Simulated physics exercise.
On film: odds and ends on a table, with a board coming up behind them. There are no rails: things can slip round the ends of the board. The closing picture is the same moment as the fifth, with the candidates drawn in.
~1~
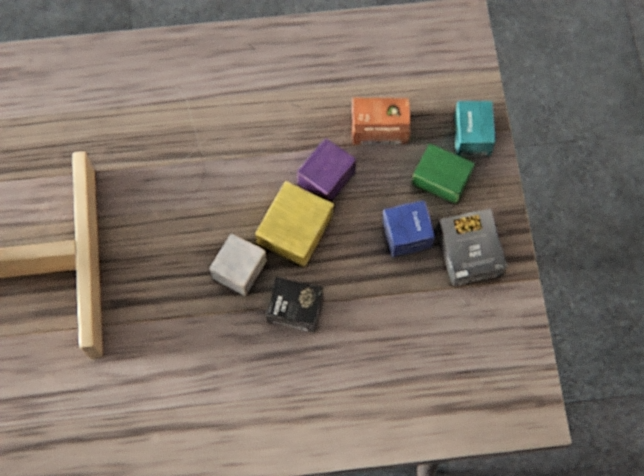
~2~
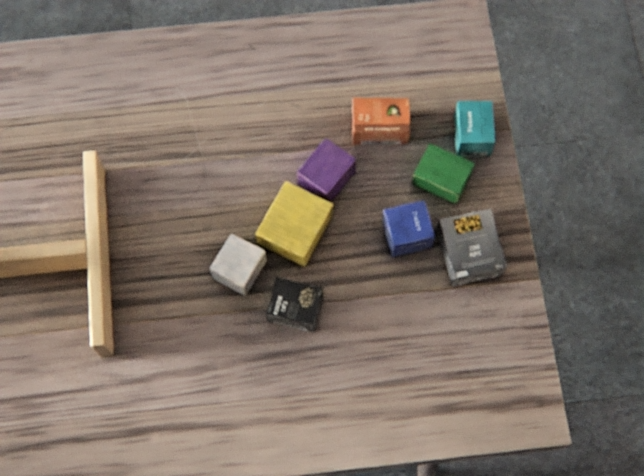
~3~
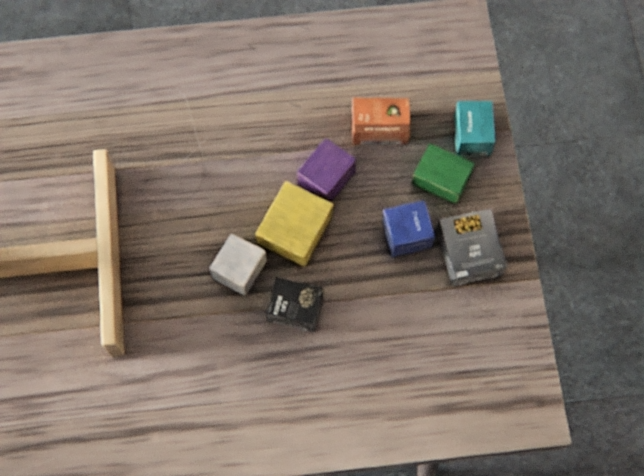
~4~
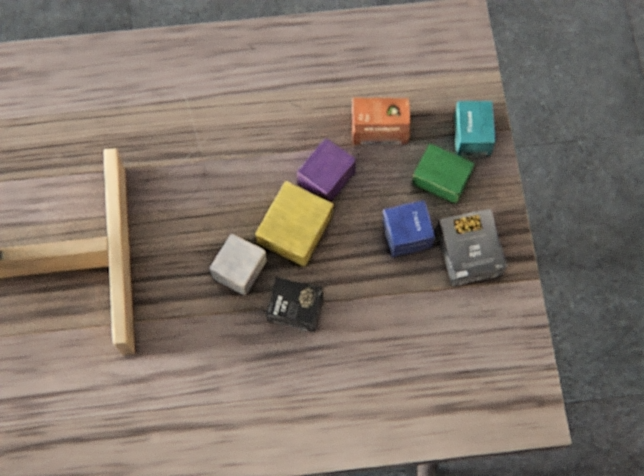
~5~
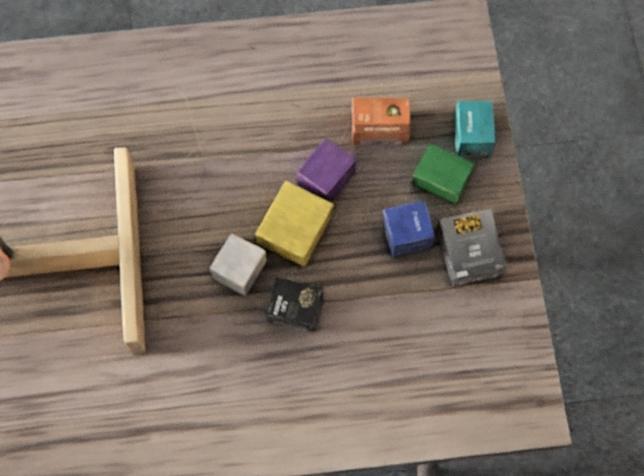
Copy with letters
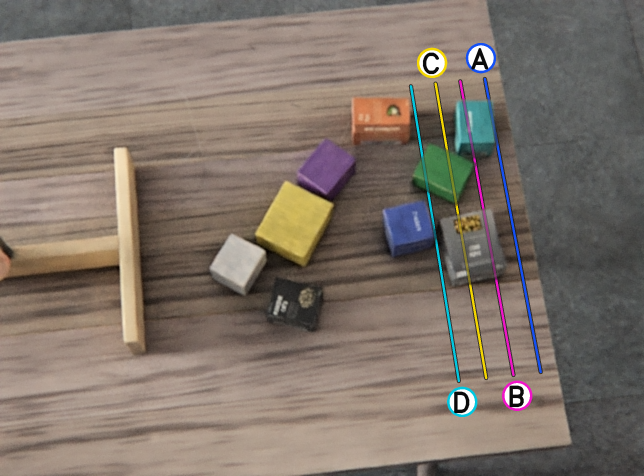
A hand came into view at the left edge, holding the handle of a wooden T-shaped board that slid slowly right across the table, while the colourful blocks and small packets stayed still.
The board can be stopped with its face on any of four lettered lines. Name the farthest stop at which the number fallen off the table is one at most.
Up to line D.
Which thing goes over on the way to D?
It is the grey packet.
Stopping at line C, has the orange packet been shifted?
By then, yes.
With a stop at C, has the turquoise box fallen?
No.
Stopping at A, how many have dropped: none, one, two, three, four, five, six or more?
In all, six or more.
On the marked copy, A at (511, 218); B at (486, 221); C at (460, 223); D at (434, 226).
With D. Early on, board (238, 230); black packet (302, 308); purple block (330, 167).
Further on, board (348, 218); grey packet (481, 249); blue packet (431, 229).
At the end, board (432, 210); grey packet over the edge; green block (505, 165); one fallen.
As for the rest, A drops eight; B drops four; C drops three.
